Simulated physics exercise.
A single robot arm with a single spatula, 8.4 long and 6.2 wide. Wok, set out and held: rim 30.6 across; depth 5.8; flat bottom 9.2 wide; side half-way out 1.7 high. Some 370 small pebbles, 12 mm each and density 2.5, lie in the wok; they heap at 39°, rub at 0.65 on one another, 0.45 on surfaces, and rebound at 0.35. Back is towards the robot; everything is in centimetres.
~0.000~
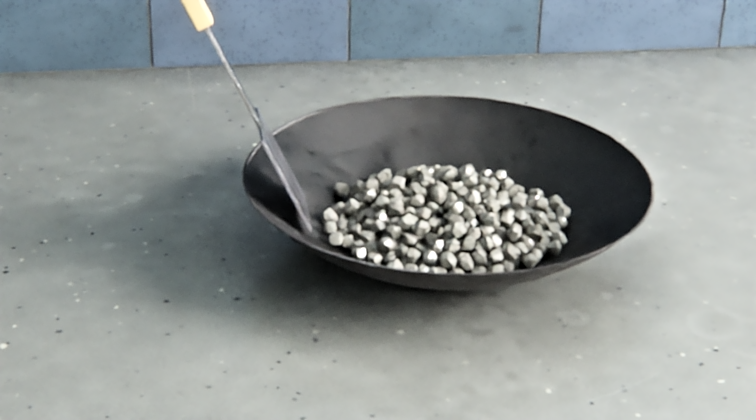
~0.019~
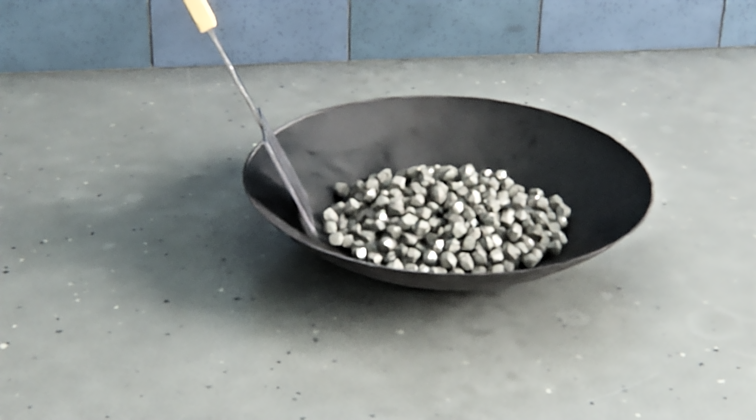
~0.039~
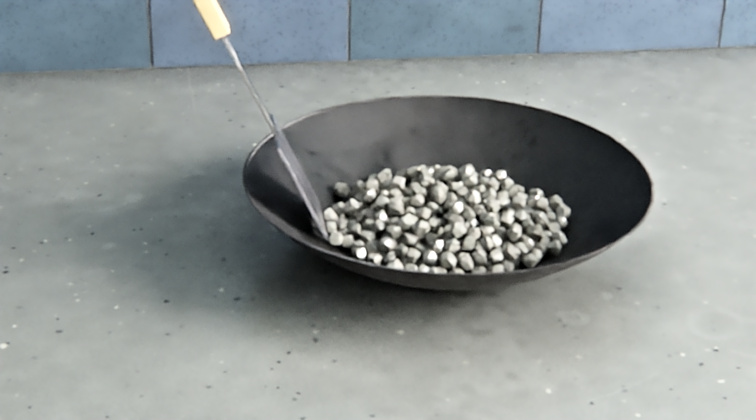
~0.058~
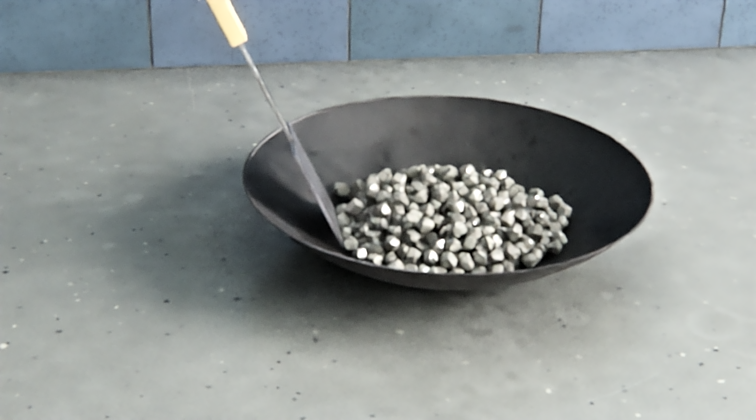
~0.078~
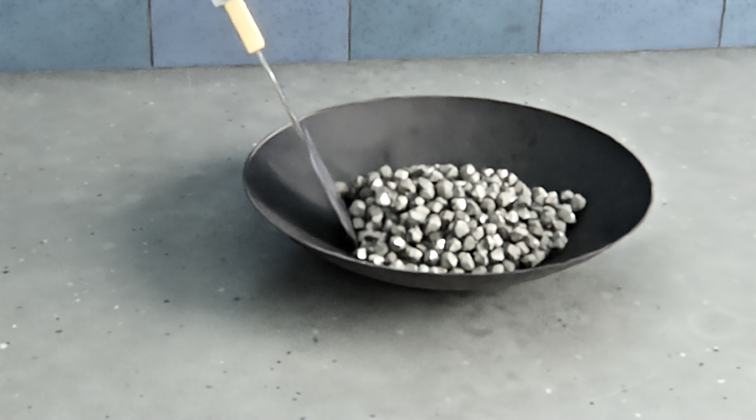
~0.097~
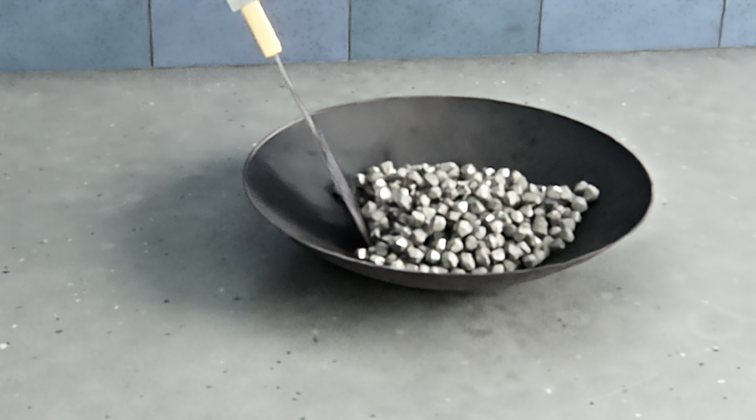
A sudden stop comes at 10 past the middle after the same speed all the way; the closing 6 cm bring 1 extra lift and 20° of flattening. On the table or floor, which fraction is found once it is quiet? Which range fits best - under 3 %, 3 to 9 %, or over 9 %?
The range that fits: Over 9 %.
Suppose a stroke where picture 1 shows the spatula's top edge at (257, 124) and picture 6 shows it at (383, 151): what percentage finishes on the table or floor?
Roughly 35 %.
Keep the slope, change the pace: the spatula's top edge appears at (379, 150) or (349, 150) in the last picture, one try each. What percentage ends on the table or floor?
Close to 35 per cent in the first try and close to 25 per cent in the second.
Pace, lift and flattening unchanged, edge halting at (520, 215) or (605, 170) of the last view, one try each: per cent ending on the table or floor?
About 5 and 30 per cent.
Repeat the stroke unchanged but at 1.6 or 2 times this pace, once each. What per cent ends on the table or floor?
I'd expect close to 30 and then close to 35 percent.
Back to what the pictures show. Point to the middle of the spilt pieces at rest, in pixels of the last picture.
I'd place it close to (711, 233).
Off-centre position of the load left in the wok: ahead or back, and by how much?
5.0 cm ahead.
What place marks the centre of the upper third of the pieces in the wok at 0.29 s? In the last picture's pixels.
I'd put it somewhere near (580, 184).
After 0.19 s, sloping 65°, highest piece 7 above the table; 374 in the wok.
After 0.29 s, sloping 59°, highest piece 8 above the table; 370 in the wok, 4 on the blade or in flight.
After 0.54 s, sloping 45°, highest piece 7 above the table; 323 in the wok, 48 on the table or floor, 3 on the blade or in flight.
After 1.59 s, sloping 45°, highest piece 7 above the table; 323 in the wok, 51 on the table or floor.
At rest, 323 in the wok, 51 on the table or floor. That is 14 % on the table or floor.
